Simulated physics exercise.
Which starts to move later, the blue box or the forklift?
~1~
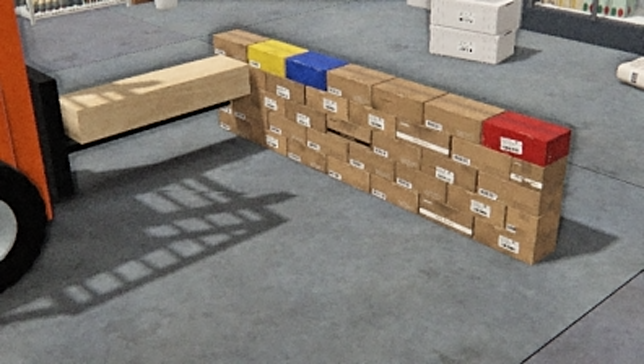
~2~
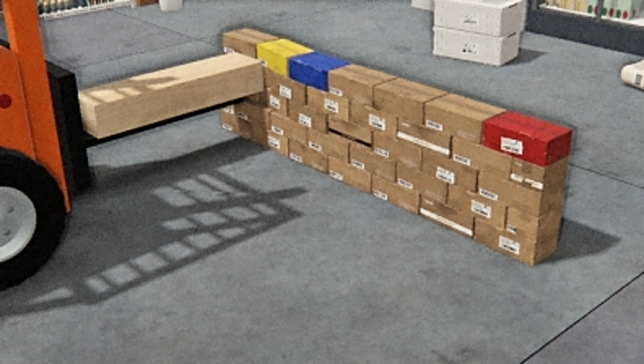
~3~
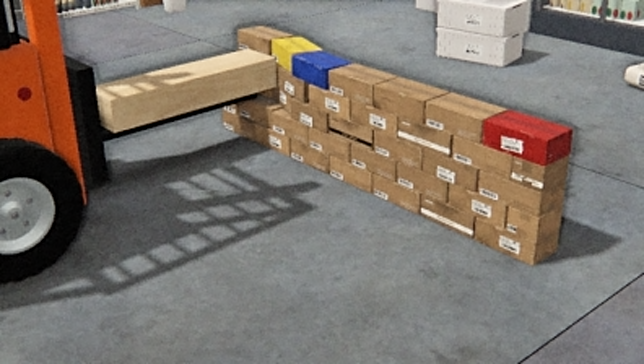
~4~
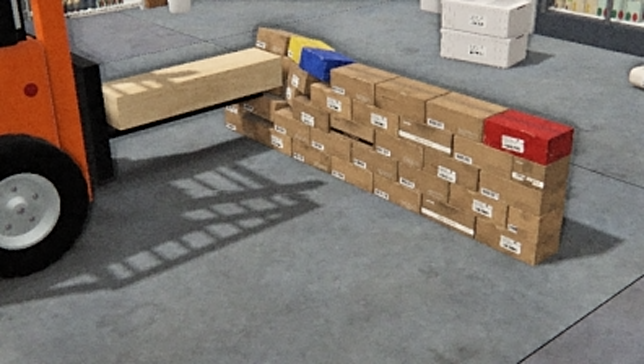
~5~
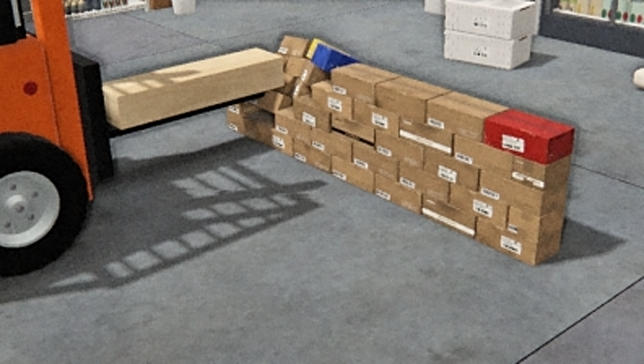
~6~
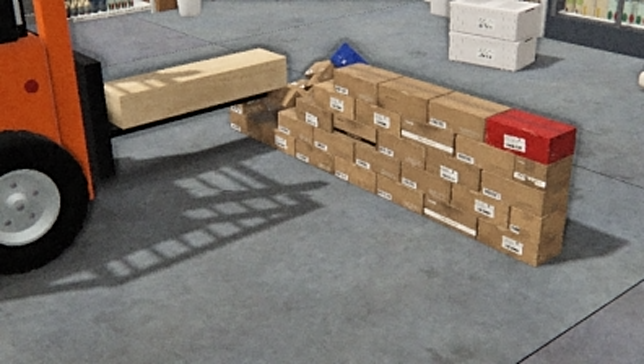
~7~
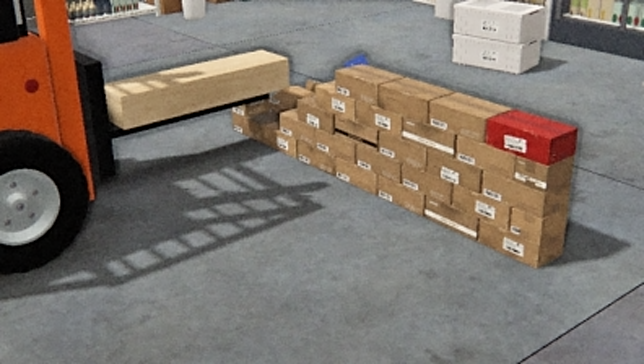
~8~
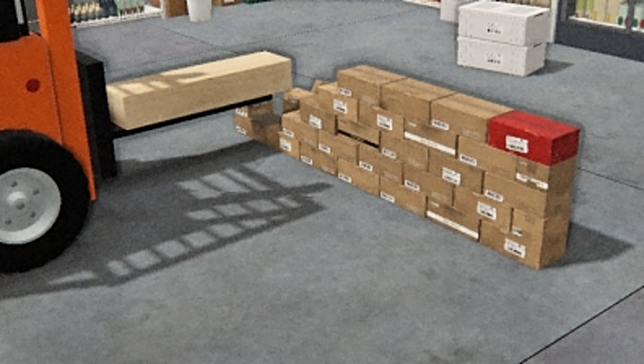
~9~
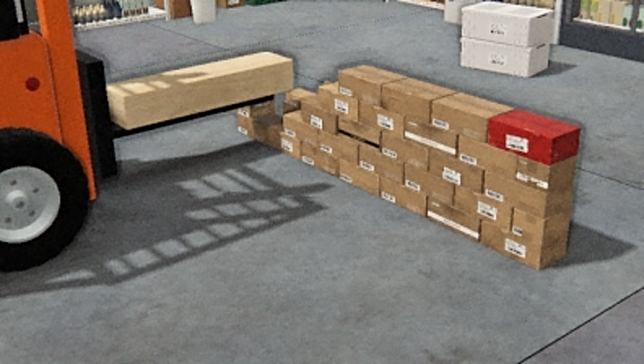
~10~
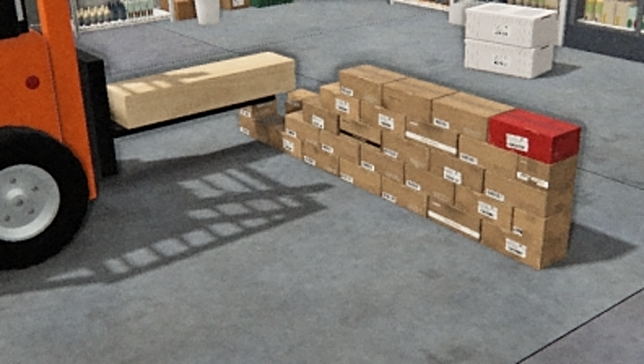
The blue box starts to move later. The forklift is already rolling to the right while the blue box still sits in its place on top of the wall.
An orange forklift on the left, carrying a long pale block on its forks, rolls right across a grey concrete floor toward a low wall of brown boxes, seen from above at an angle. Yellow and blue boxes sit on top near the wall's left end, and a red one sits at the right end. The block pushes into the top left corner, sliding the boxes there rightward. As the forklift halts, the yellow and blue boxes tip and drop out of sight behind the wall with some brown ones. The left end is left broken and stepped, while the red box stays in place.
